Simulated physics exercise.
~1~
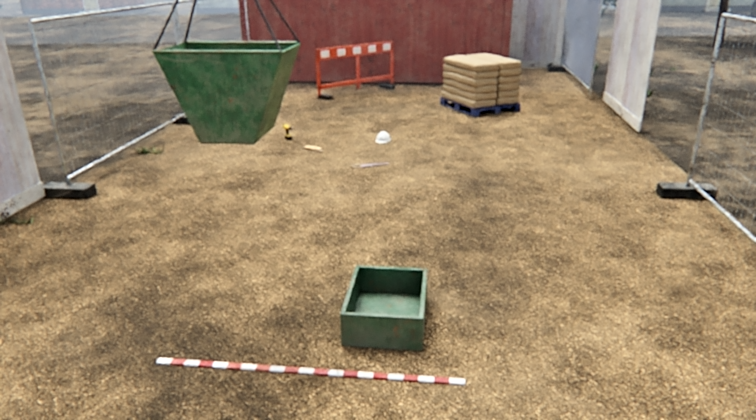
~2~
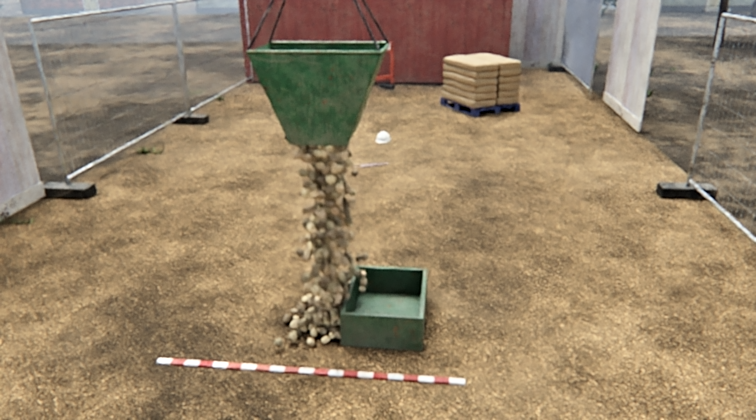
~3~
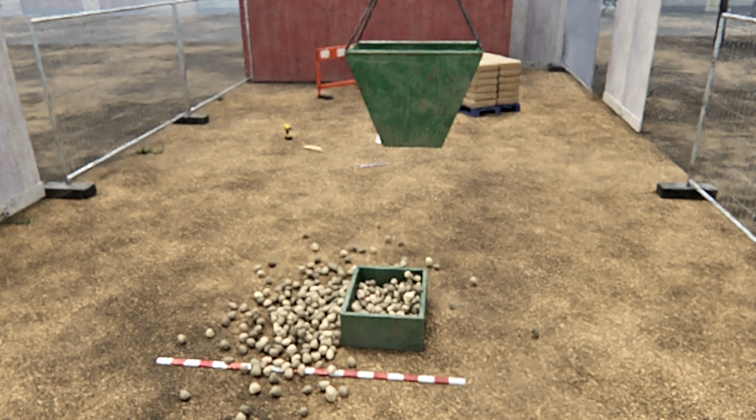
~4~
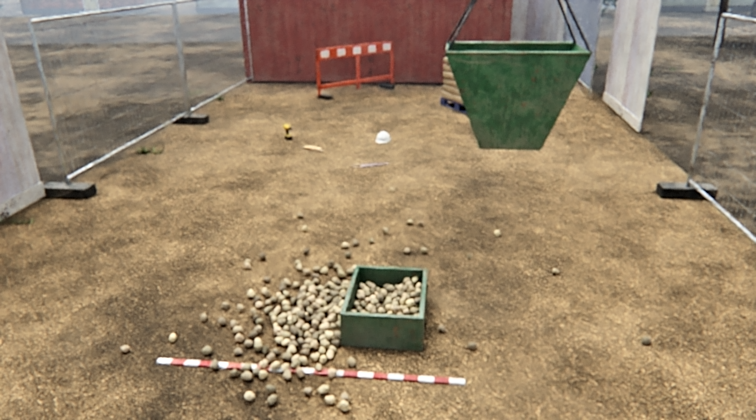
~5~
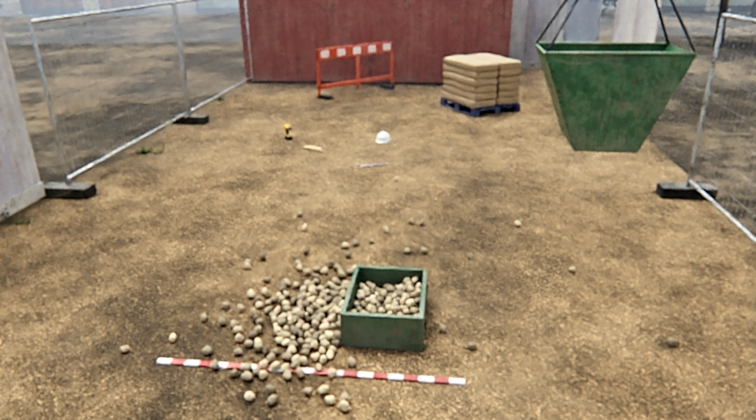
A green skip moves right, dropping round stones partly into the bin, mostly left of it.
